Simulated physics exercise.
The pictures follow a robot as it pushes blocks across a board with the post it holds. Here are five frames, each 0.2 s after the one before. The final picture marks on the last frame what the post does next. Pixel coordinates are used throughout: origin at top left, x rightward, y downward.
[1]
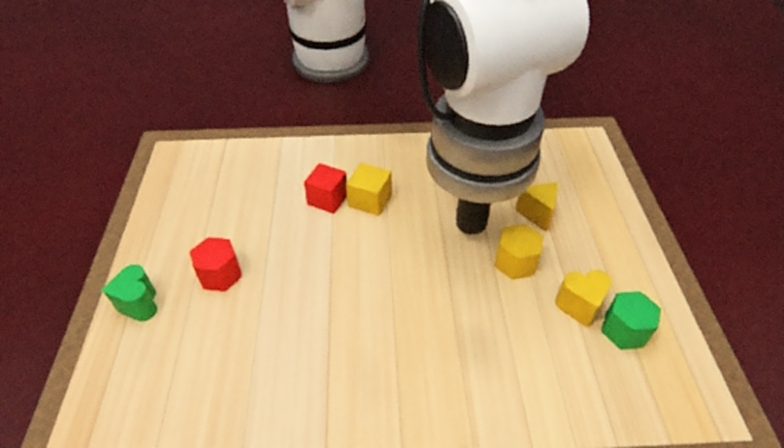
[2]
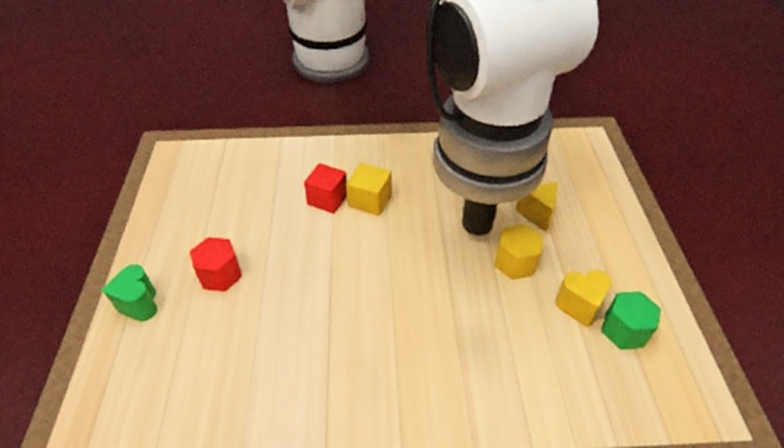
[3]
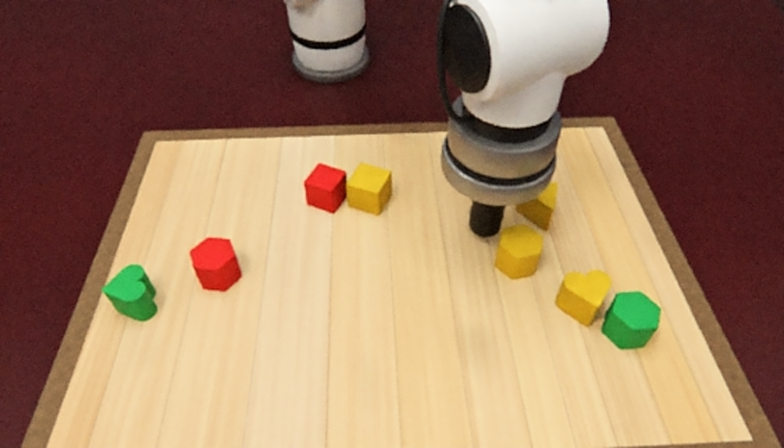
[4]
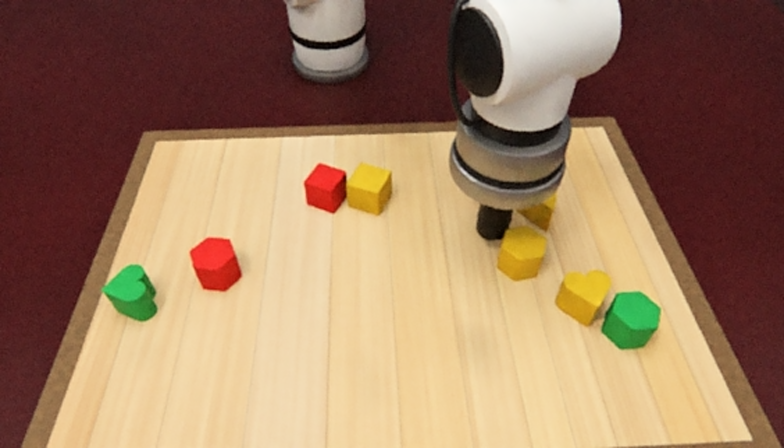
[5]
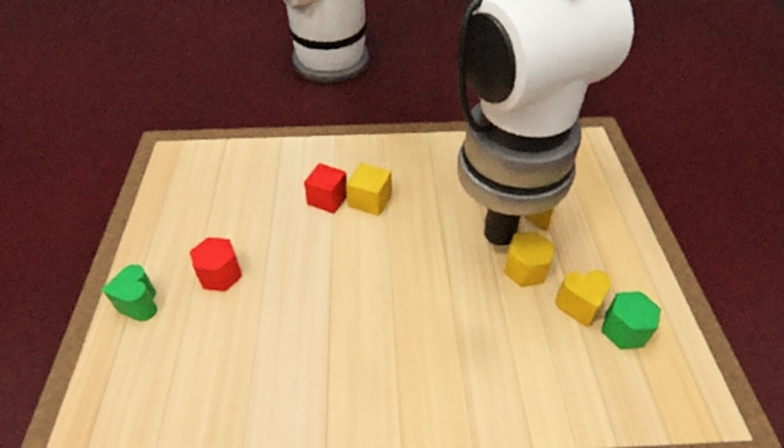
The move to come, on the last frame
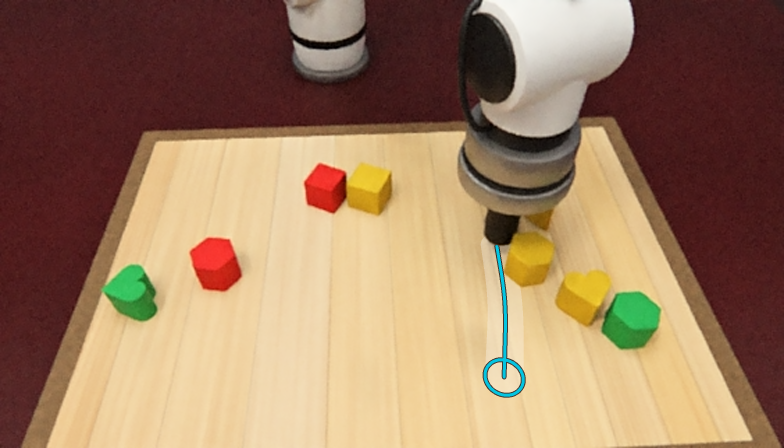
The clip shows a robot arm above a wooden board scattered with red, yellow and green blocks. Its dark tip moves slightly right and toward the viewer, then nudges the yellow hexagonal block a little in the same direction.
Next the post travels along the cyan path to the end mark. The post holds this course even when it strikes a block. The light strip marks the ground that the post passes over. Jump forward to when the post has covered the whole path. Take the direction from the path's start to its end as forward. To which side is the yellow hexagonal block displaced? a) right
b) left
The one that fits is b, left.
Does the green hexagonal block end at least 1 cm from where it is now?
My answer is no.
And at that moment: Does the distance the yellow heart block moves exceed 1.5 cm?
No, that is not what happens.
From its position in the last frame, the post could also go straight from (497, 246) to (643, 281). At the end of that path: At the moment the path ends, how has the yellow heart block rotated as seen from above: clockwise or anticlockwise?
It goes round opposite to clock hands.
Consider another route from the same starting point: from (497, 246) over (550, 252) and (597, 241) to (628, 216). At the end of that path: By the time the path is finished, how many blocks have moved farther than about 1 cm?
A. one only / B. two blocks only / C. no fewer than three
Correct choice: A.
The line goes from (497, 246) by way of (505, 306) to (504, 377).
The first path, step by step. One third of the way, post at (506, 275); yellow hexagonal block at (549, 270), turned 65° anticlockwise; yellow heart block at (597, 287).
Two thirds of the way, post at (509, 318); yellow hexagonal block at (550, 274), turned 75° anticlockwise; yellow heart block at (600, 287).
At the end, post at (508, 367); yellow hexagonal block at (550, 274), turned 75° anticlockwise; yellow three-sided block unmoved; yellow heart block at (600, 287); green hexagonal block unmoved.
